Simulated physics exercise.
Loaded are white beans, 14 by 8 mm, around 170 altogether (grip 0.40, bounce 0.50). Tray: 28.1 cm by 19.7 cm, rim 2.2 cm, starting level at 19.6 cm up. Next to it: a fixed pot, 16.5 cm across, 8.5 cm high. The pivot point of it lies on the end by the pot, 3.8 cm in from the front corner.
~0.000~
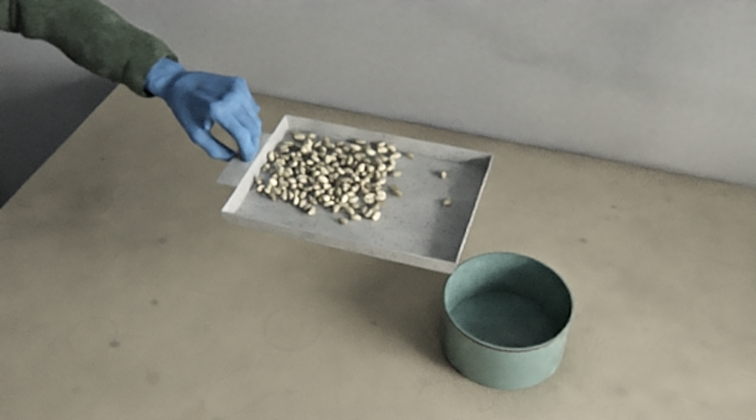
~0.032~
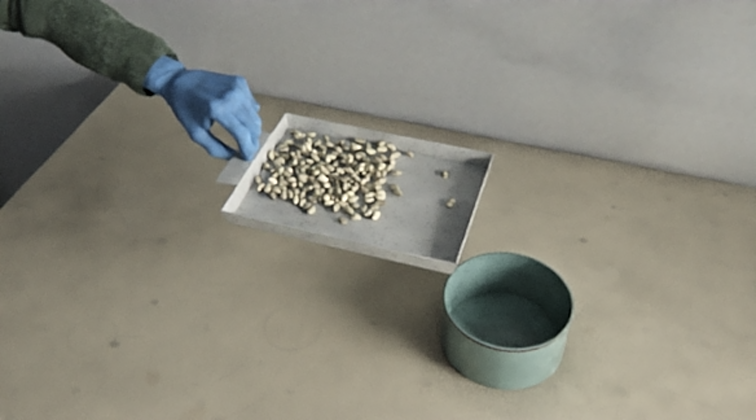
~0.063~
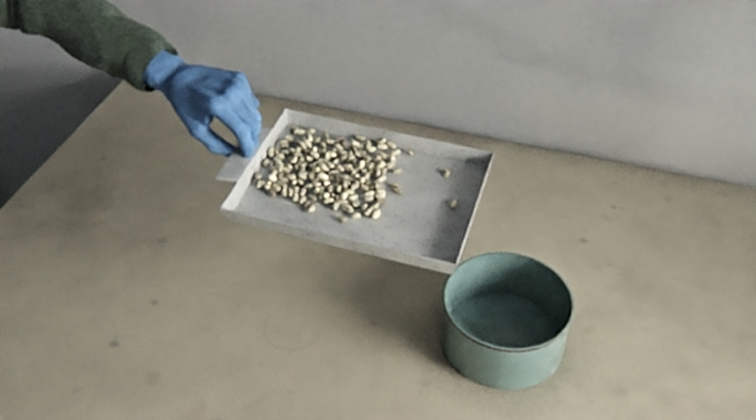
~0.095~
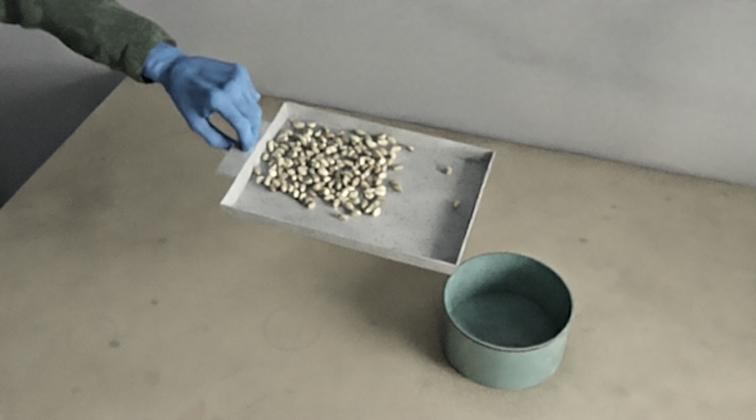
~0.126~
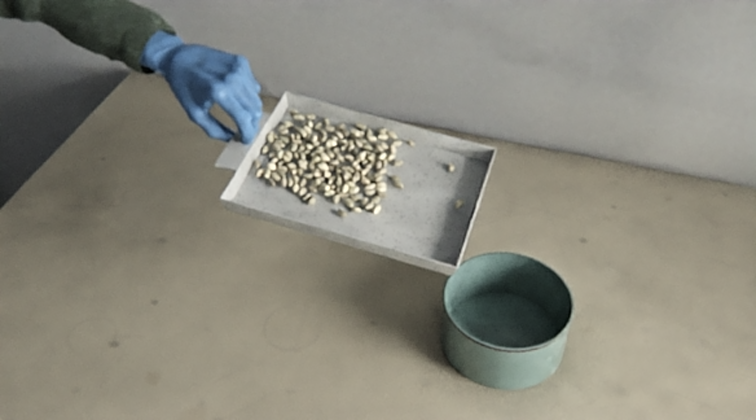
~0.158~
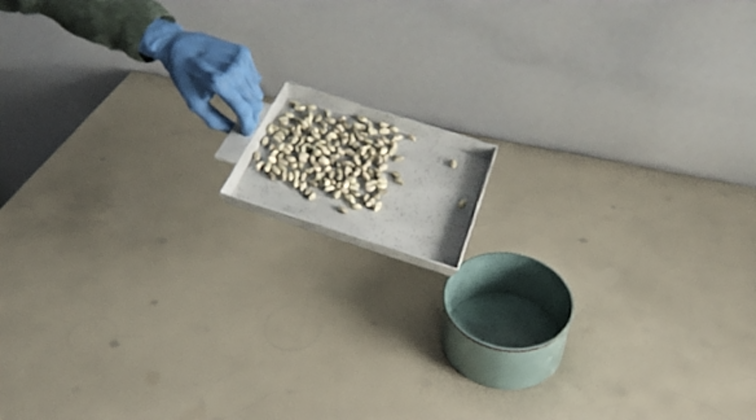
A blue-gloved hand held a pale tray with white beans clustered toward its left side, then lifted that end slightly so the tray sloped gently down to the right, beside a still green pot.
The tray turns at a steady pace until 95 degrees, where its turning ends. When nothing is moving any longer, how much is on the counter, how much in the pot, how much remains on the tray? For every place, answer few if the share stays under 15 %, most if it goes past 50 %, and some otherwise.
Shares - counter: Most; pot: Few; left on the tray: Few.
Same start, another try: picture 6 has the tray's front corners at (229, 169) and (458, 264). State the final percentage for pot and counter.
Pot: 60, counter: 40.
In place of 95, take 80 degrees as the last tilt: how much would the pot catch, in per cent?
That would give about 5 per cent.
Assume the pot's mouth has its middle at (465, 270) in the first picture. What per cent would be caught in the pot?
Close to 0 in a hundred.
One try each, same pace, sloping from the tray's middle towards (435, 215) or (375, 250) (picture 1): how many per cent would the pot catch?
Around 75 % for the first direction, around 0 % for the second.
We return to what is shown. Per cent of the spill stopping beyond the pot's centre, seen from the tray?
That comes to roughly 70 percent.
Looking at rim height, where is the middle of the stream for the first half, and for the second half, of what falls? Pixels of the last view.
The first half passes near (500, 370) and the second half near (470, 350).
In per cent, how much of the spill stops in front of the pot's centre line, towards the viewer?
100 %.
Then, at 0.55 s, tilt 52 degrees; the tray holds 100 %, the pot 0 %.
Then, at 0.81 s, tilt 79 degrees; the tray holds 40 %, the pot 0 %.
After 1.17 s, tilt 95 degrees; the tray holds 0 %, the pot 5 %.
In the end, at 2.5 s, counter 95 %, pot 5 %, tray 0 %.
